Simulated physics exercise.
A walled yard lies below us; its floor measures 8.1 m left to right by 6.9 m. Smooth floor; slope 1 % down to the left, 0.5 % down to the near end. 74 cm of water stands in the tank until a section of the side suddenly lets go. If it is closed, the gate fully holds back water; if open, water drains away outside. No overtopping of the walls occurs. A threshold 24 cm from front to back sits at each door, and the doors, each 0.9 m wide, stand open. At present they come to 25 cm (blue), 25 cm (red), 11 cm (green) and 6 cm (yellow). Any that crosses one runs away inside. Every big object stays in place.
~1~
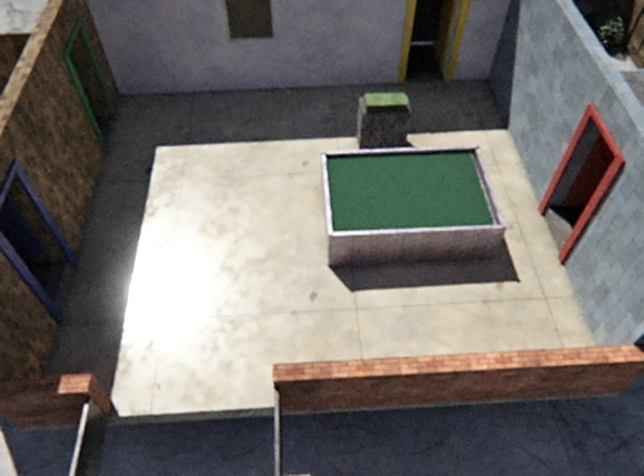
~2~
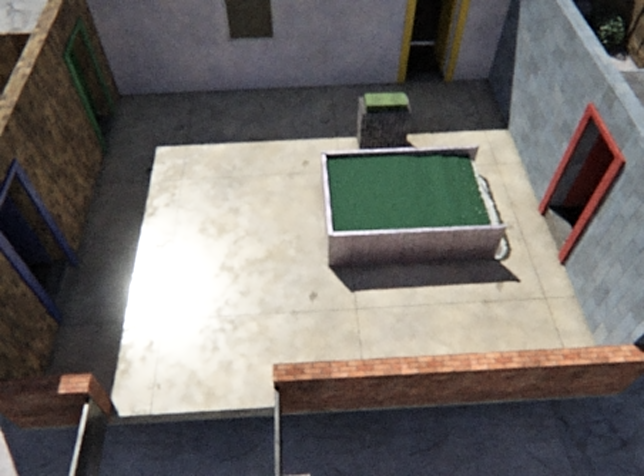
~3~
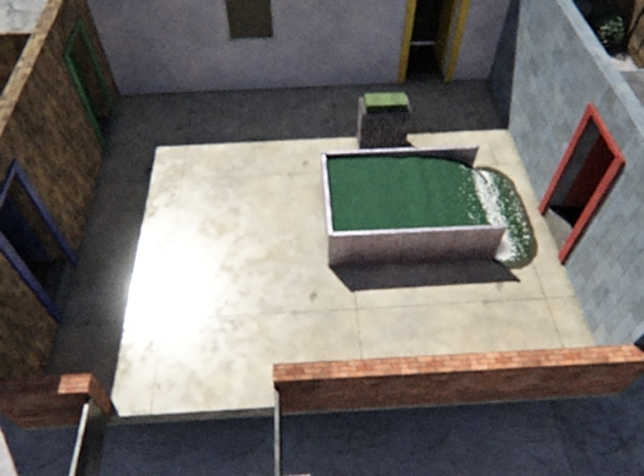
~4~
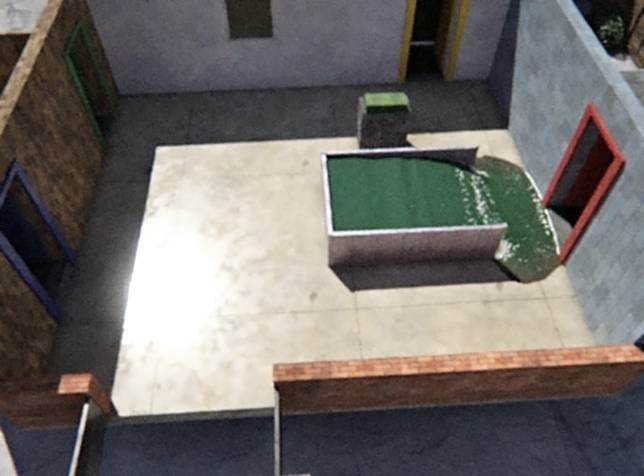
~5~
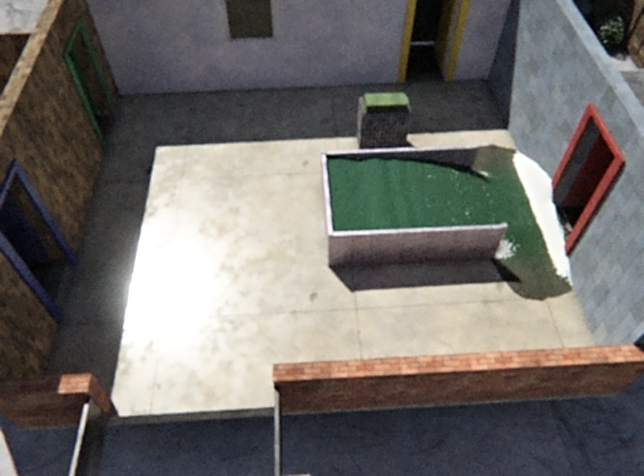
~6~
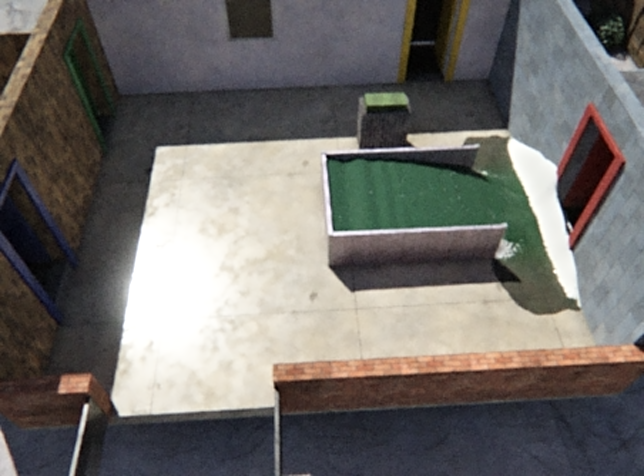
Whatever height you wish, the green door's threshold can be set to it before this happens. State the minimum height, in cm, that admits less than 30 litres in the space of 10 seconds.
7 cm, roughly.
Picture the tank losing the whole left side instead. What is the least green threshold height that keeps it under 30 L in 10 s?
Then 15 cm.
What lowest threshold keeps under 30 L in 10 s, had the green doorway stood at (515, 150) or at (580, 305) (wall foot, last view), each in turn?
Roughly 16 cm for the first and 13.0 cm for the second.
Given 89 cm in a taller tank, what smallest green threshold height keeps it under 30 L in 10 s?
Then a height close to 9.5 cm.
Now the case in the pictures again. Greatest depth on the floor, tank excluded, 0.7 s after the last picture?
Close to 51 centimetres.
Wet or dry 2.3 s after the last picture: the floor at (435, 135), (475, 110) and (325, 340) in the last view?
In the order asked: Soaked, soaked, soaked.
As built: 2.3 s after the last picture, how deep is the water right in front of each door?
In cm: Blue 0, red 31, green 0, yellow 21.
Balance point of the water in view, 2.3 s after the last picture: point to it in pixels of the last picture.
Approximately (455, 213).
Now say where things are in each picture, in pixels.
The first frame shows still water, 74 cm deep, in the tank at (408, 191); the green door at (93, 93) is dry.
In the second frame, the gap is at (481, 205), the front 0.4 m out at a hidden place; the back of the tank holds 74 cm.
In the third frame, the front is at (531, 234), 0.8 m from the gap at (480, 208); 1.5 m2 of floor is wet, 74 cm left at the back.
In the fourth frame, water pours out at (479, 209) and has run 1.1 m, to (558, 258); about 12 cm deep outside, 74 cm at the back.
In the fifth frame, water pours out at (479, 209) and has run 1.3 m, to (515, 151); about 14 cm deep outside, 74 cm at the back.
In the sixth frame, the front is at (510, 139), 1.6 m from the gap at (479, 209); 3.5 m2 of floor is wet, 73 cm left at the back; 7.2 m in a straight line remain to the green door at (93, 93).
Then, 0.7 s after the last picture water covers 10 % of the floor, deepest (51 cm) near (532, 209); it has not reached the green door.
Then, 2.3 s after the last picture water covers 30 % of the floor, deepest (38 cm) near (595, 370); it has not reached the green door.
Then, 9.3 s after the last picture water covers 90 % of the floor, deepest (13 cm) near (57, 334); 10 cm at the green door, 2 litres in over its 11 cm threshold.
At the green door as built, the water peaked near 13 cm, 4.9 s after the last picture.
With a threshold of 6.5 cm, 40 litres would have come in within the 10 s; with 8 cm, 20 litres. So under 30 litres takes about 7 cm.
